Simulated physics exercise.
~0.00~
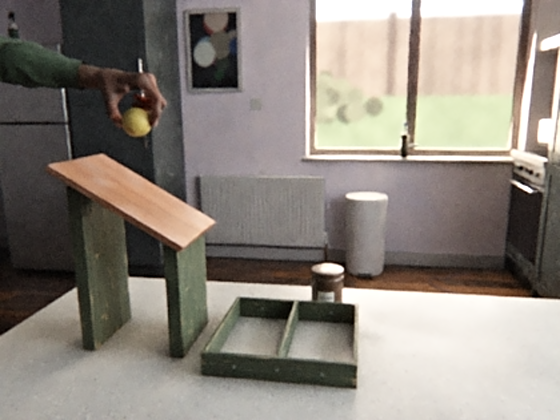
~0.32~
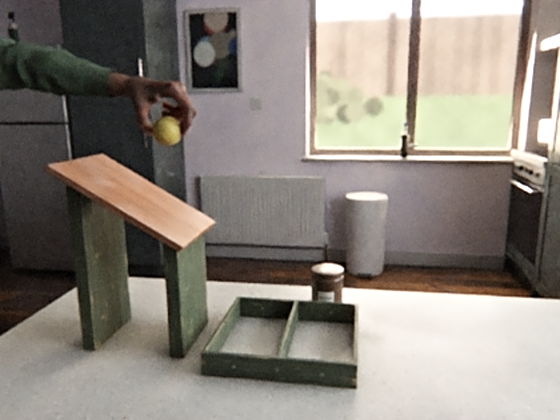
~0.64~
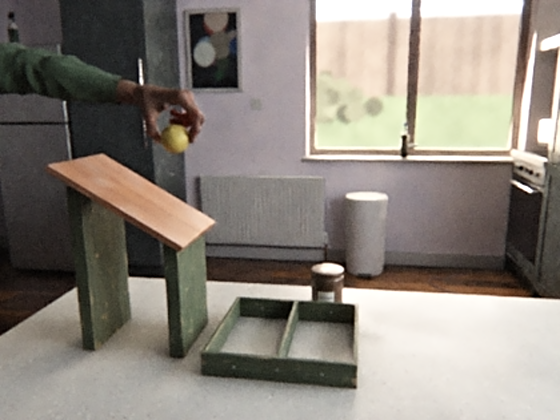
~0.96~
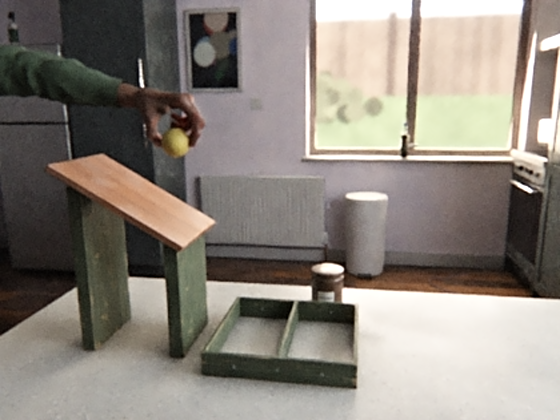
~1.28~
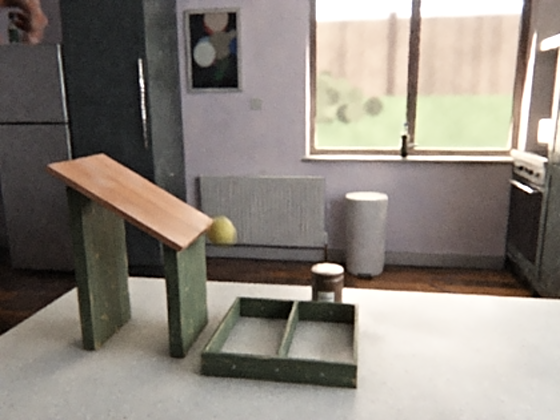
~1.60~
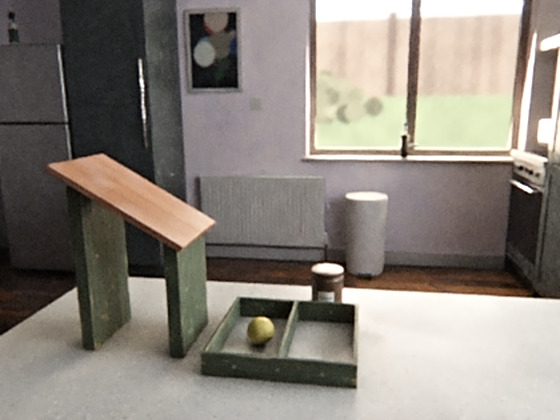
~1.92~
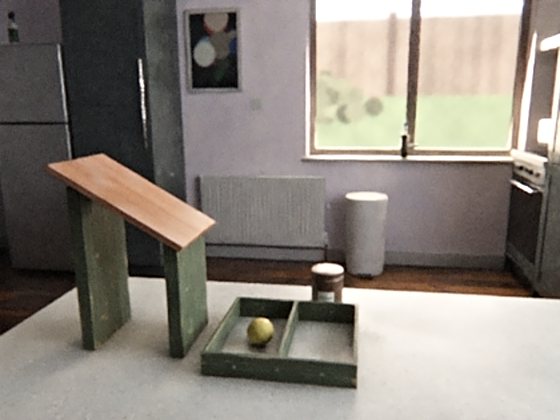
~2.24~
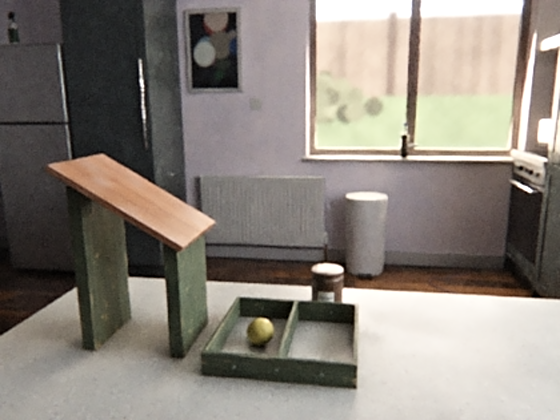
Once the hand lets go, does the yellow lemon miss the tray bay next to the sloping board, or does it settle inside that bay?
The yellow lemon settles inside the bay next to the sloping board and stays there.
